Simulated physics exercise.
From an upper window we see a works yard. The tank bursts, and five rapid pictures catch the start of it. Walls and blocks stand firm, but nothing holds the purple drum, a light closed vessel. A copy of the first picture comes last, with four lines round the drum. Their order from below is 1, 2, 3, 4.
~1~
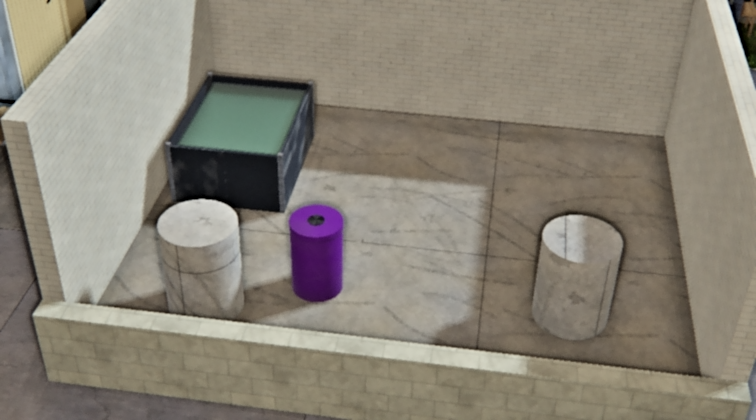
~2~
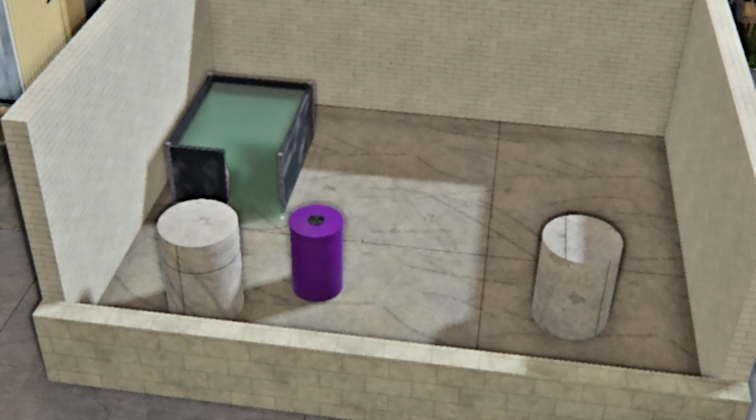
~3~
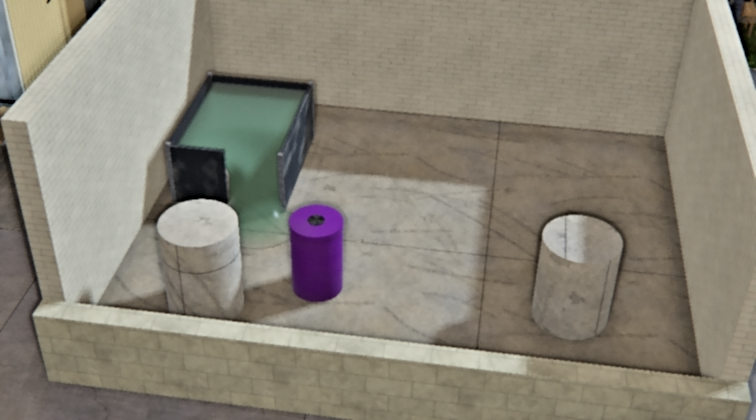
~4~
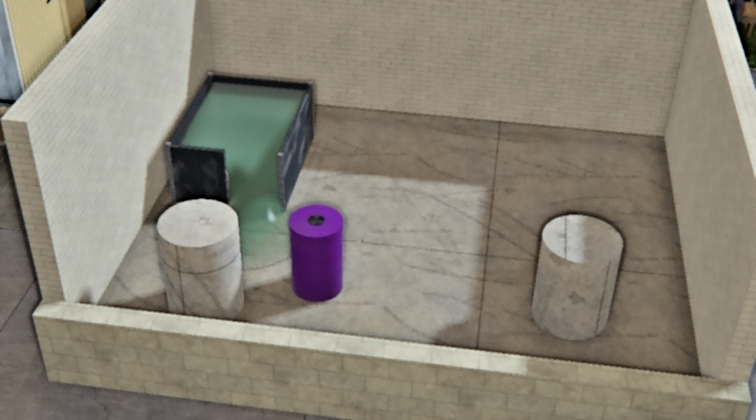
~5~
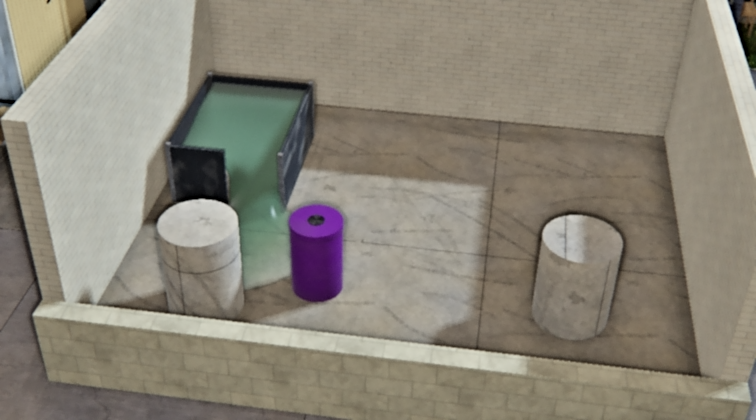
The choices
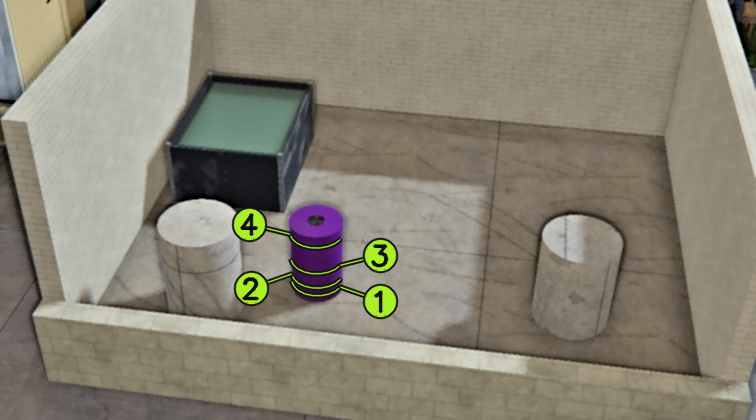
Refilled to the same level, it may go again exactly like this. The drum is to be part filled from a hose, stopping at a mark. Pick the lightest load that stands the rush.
Line 3 just does it.
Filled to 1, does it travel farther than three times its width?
Yes.
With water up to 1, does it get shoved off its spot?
Yes, it does.
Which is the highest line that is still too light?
It is 2.
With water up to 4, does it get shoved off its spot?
No, that is safe.
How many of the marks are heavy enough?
Two.
On the marked copy, 1 at (312, 295); 2 at (312, 287); 3 at (312, 273); 4 at (311, 247); from the bottom up 1, 2, 3, 4.
With 1, it is pushed about 7 times its own width away.
With 2, it is pushed about its own width away.
With 3, it does not move.
With 4, it does not move.
